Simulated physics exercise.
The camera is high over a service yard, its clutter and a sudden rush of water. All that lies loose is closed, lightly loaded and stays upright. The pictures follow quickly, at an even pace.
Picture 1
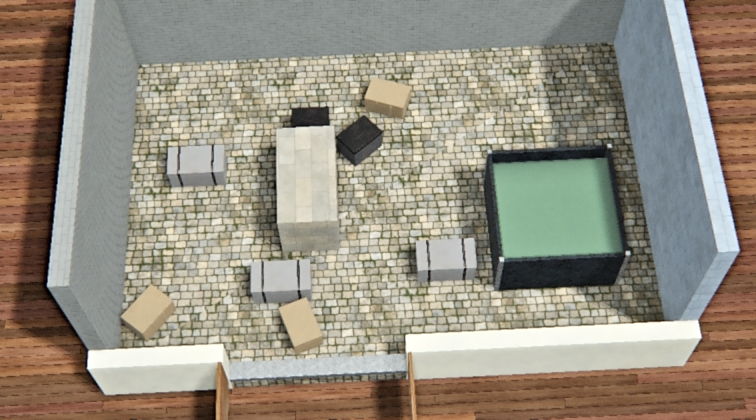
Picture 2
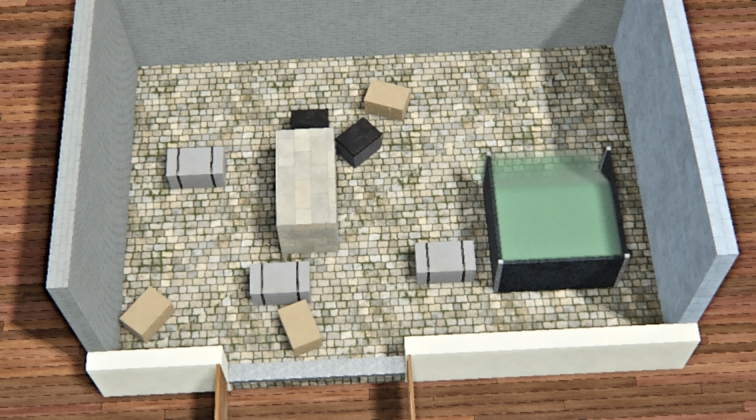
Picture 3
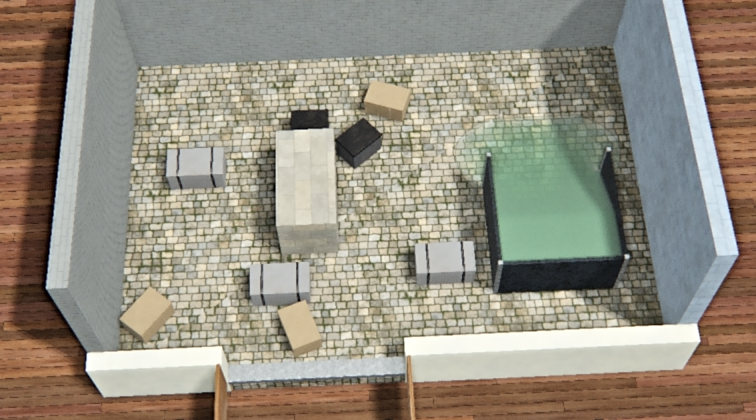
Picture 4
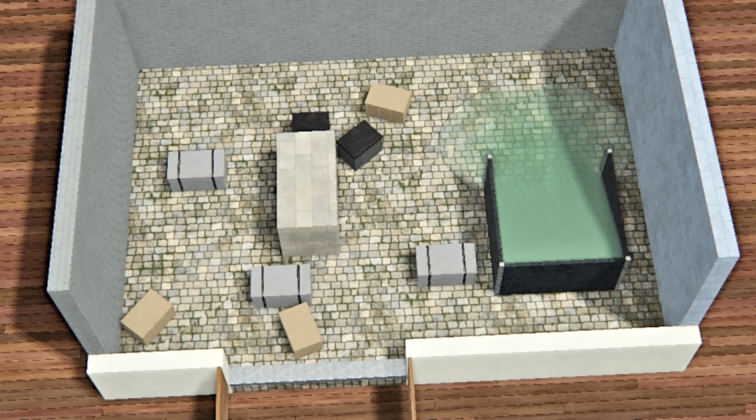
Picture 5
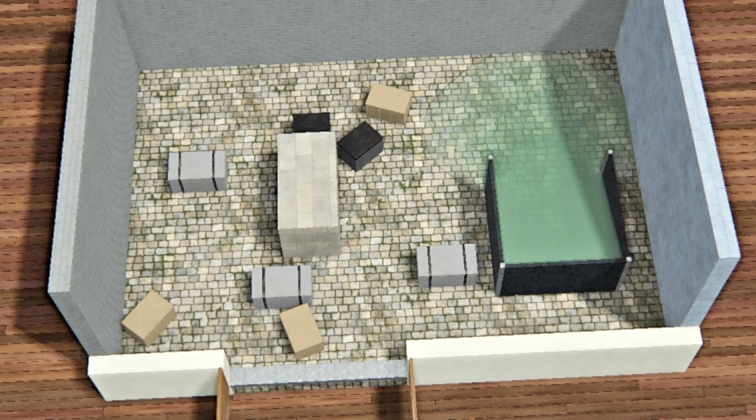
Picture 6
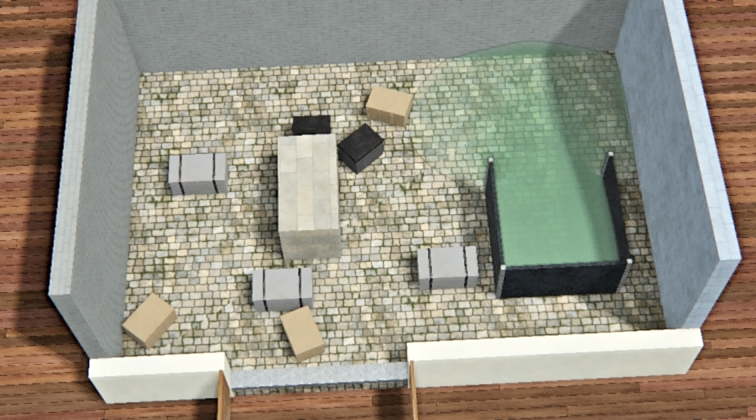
In a walled, cobbled service yard seen from high above, grey, tan and black boxes lie scattered around a pale block, and green water fills a dark-walled pen at right. The pen's far side opens, and the water pours out, fanning across the cobbles to the back wall while the boxes stay put.
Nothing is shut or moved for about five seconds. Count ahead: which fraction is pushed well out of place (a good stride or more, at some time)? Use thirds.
That comes to between one and two thirds.
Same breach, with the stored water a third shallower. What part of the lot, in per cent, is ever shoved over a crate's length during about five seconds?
Near 10 in a hundred.
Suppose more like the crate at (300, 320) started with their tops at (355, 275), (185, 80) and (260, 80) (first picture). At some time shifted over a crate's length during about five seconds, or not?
As listed: Under that, yes, moved that far.
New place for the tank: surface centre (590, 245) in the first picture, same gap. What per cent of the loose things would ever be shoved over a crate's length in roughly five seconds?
Close to 50 %.
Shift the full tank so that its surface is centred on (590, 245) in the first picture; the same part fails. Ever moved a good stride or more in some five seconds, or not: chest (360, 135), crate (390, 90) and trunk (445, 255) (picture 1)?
In that order: Swept aside, swept aside, short of that.
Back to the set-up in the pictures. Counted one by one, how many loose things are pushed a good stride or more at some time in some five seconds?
The number is 4.
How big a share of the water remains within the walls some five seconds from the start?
Near 100 in a hundred.
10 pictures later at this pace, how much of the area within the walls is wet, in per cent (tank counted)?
I make it 40 per cent.
A moment on, 0 of 8 are well off their spots; 0 afloat.
Next, 0 of 8 are well off their spots; 0 afloat.
Later, 2 of 8 are well off their spots; 0 afloat.
In the end, 4 of 8 are well off their spots, and 4 have been at some point; 1 afloat.
